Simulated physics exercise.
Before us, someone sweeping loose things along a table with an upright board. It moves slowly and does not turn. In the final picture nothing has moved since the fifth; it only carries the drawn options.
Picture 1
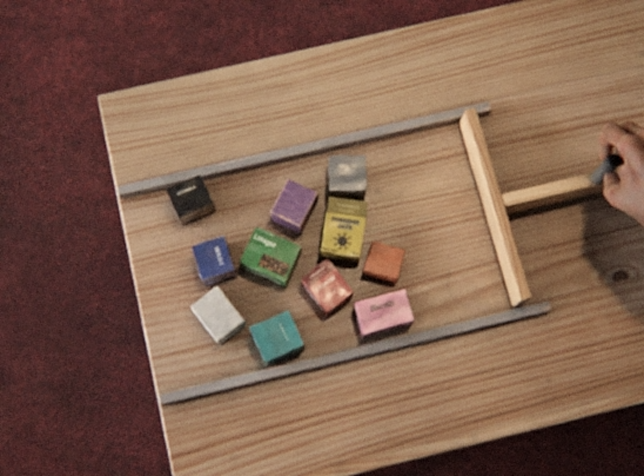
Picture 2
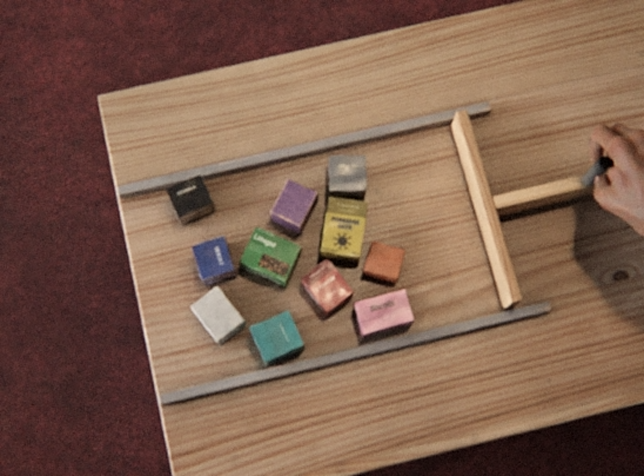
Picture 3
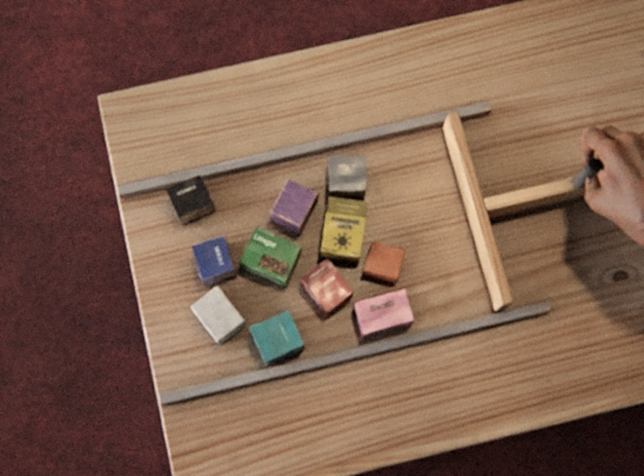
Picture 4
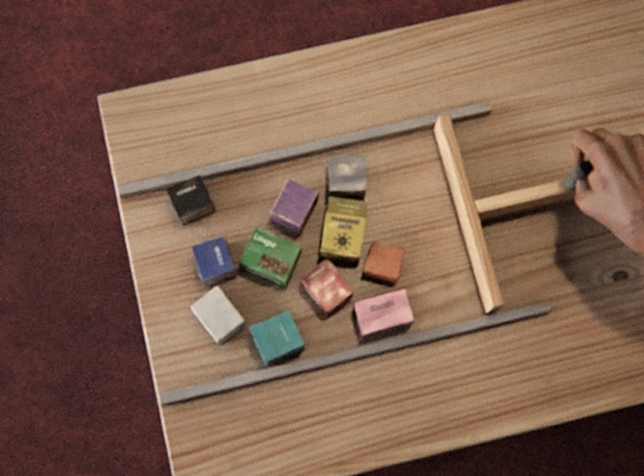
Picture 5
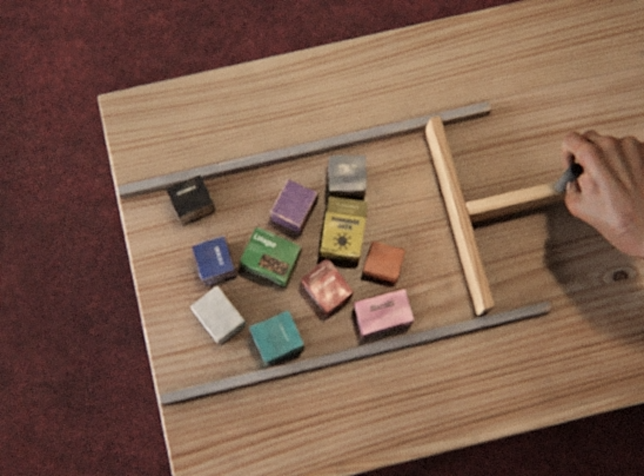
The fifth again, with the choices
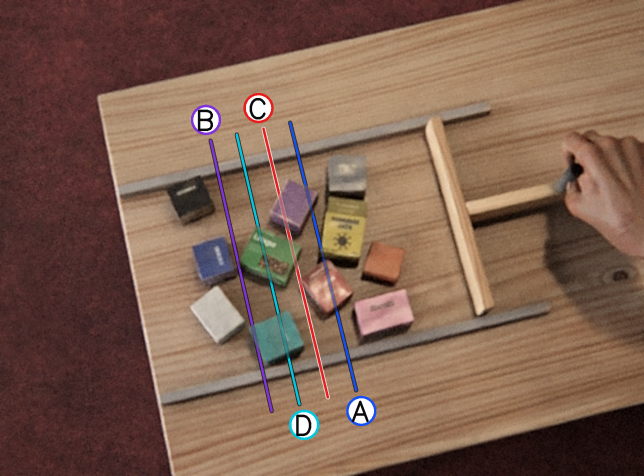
A hand slowly slides an upright wooden board left across the table toward scattered colourful blocks.
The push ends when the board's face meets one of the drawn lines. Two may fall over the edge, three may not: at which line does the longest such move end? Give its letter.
No third one falls up to B.
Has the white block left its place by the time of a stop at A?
By then, no.
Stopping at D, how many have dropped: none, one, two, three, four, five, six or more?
By then, none.
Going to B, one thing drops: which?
It is the blue packet.
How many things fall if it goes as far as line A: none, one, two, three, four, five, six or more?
In all, none.
On the marked copy, A at (322, 252); B at (240, 271); C at (295, 259); D at (267, 265).
With B. Early on, board (383, 228); pink box (370, 317); grey packet (341, 179).
Further on, board (304, 247); blue packet (164, 257); white block (213, 314).
At the end, board (242, 261); blue packet over the edge; white block (153, 328); one fallen.
As for the rest, A is within the limit but short; C is within the limit but short; D is within the limit but short.
